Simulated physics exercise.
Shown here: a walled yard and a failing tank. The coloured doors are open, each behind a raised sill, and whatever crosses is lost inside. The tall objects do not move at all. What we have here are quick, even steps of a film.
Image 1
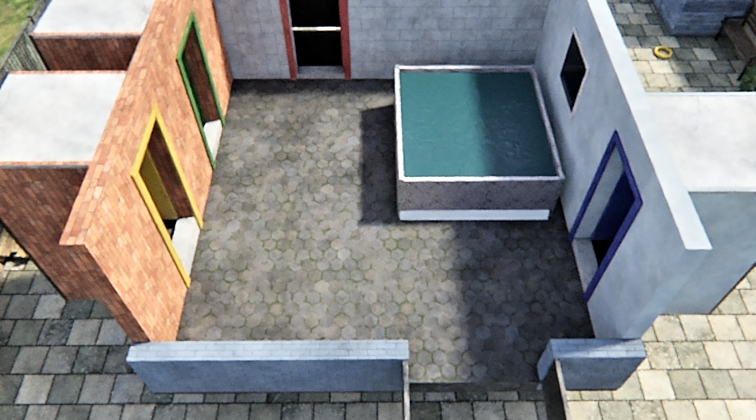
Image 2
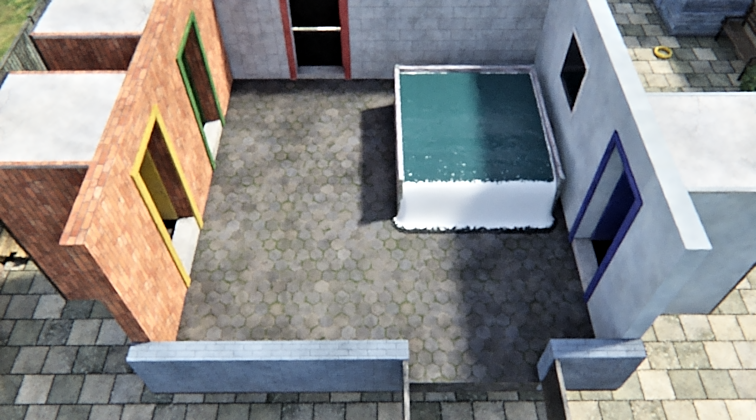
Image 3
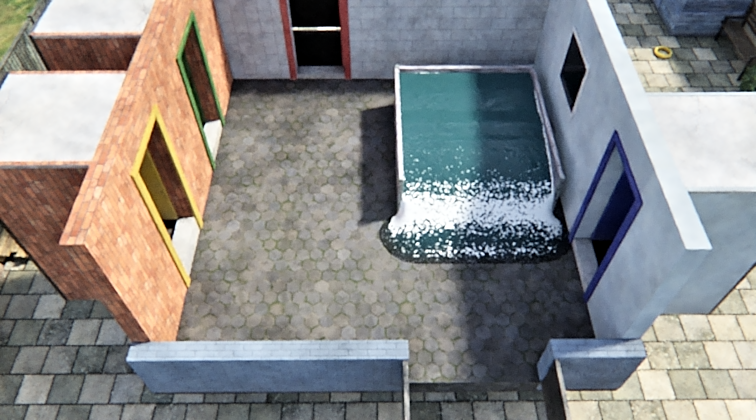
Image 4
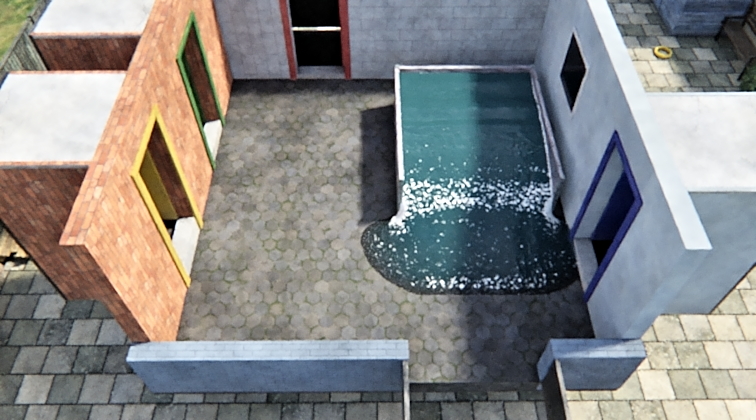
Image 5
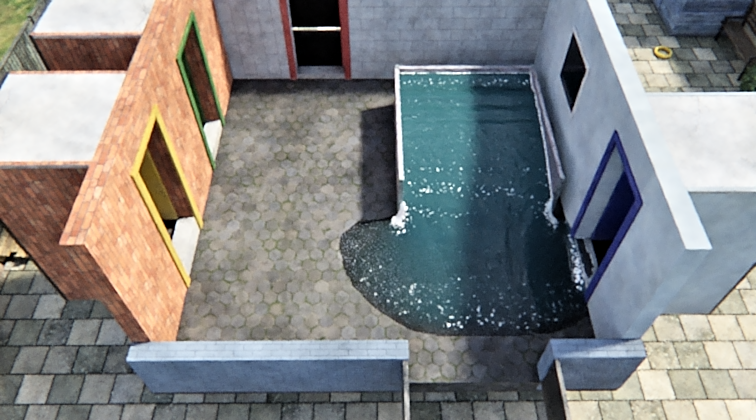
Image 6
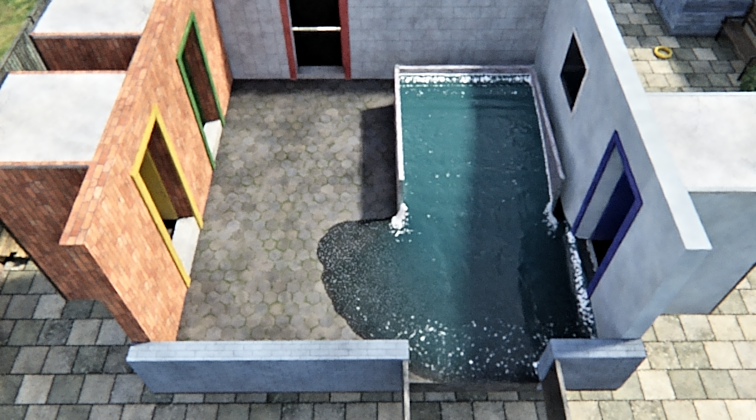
Water bursts through the front of a raised tank and spreads across the walled yard.
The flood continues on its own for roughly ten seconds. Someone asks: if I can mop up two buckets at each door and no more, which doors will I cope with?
The green door: You will cope; the yellow door: You will cope; the red door: You will cope; the blue door: Too much for you.
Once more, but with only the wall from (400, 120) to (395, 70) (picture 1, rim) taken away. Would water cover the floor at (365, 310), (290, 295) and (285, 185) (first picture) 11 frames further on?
In turn: Not flooded, free of water, flooded.
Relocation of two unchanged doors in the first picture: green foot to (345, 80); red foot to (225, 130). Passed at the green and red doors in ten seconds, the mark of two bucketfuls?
In that case the green door keeps within it while the red door keeps within it.
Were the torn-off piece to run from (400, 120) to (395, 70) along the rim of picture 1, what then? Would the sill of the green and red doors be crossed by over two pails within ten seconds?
Looks like the green door tops the limit but the red door tops the limit.
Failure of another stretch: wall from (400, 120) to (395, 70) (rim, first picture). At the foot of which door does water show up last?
The blue door is last in line.
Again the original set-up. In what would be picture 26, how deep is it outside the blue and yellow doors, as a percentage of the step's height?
Near 170 and 30 per cent, in that order.
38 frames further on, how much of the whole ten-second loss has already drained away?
Estimated share: Close to 90 %.
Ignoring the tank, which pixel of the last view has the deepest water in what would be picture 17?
Deepest point: About (588, 363).
A moment on, water covers 40 % of the floor; the green door not reached, the yellow door not reached, the red door not reached, the blue door under two buckets in.
Next, water covers 45 % of the floor; the green door not reached, the yellow door not reached, the red door not reached, the blue door over two buckets in.
Then, water covers 55 % of the floor; the green door not reached, the yellow door wet at the sill, nothing in, the red door not reached, the blue door far over two buckets in.
Later, water covers 85 % of the floor; the green door wet at the sill, nothing in, the yellow door wet at the sill, nothing in, the red door wet at the sill, nothing in, the blue door far over two buckets in.
In the end, water covers 100 % of the floor; the green door wet at the sill, nothing in, the yellow door wet at the sill, nothing in, the red door under two buckets in, the blue door far over two buckets in.
